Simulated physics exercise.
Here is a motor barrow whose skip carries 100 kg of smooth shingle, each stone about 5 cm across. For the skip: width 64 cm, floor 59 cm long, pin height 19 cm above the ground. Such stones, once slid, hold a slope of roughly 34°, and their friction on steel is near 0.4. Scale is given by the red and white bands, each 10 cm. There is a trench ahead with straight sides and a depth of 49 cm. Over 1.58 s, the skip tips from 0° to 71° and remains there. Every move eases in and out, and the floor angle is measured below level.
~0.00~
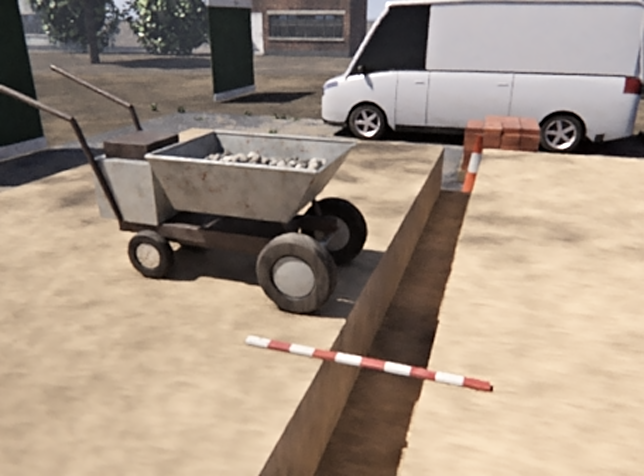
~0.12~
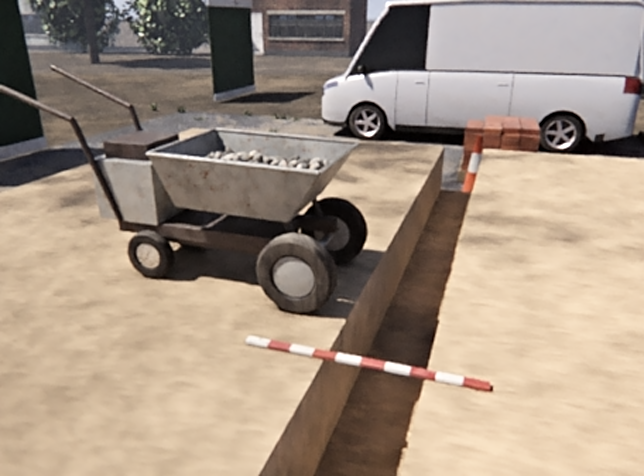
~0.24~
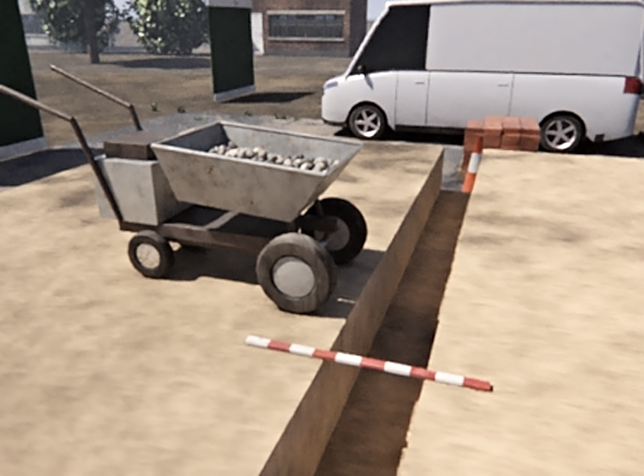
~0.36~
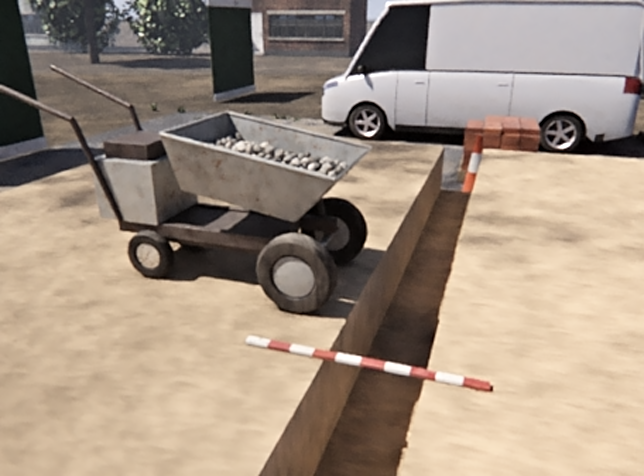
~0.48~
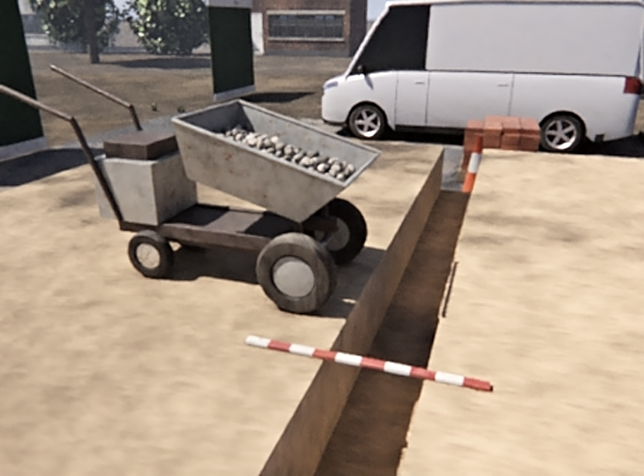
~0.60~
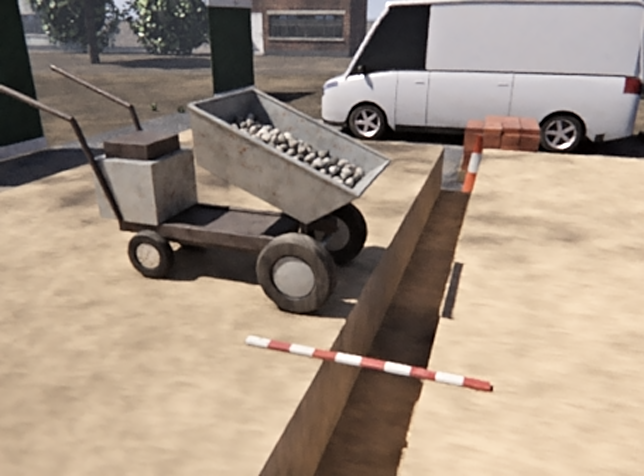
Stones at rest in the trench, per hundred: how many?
Approx. 48 %.
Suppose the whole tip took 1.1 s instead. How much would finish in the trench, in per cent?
Around 35 per cent would end in the trench.
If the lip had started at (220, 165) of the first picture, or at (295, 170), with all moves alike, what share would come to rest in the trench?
I'd expect close to 80 per cent at the first and 70 per cent at the second.
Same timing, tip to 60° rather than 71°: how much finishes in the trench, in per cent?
Then roughly 40 percent.
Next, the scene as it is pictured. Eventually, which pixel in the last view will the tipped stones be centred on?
Their middle is at about (454, 301).
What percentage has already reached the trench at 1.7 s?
Something like 15 in a hundred.
After 1.2 s the floor is at 60°; 99 % in the skip, 1 % in the trench; the foremost stones are at (422, 240).
After 1.7 s the floor is at 71°; 45 % in the skip, 14 % in the trench, 41 % past the trench; the foremost stones are at (552, 327).
After 2.0 s the floor is at 71°; 19 % in the skip, 27 % in the trench, 54 % past the trench; the foremost stones are at (641, 354).
After 4.0 s the floor is at 71°; 0 % in the skip, 48 % in the trench, 52 % past the trench; the foremost stones are past the picture's edge.
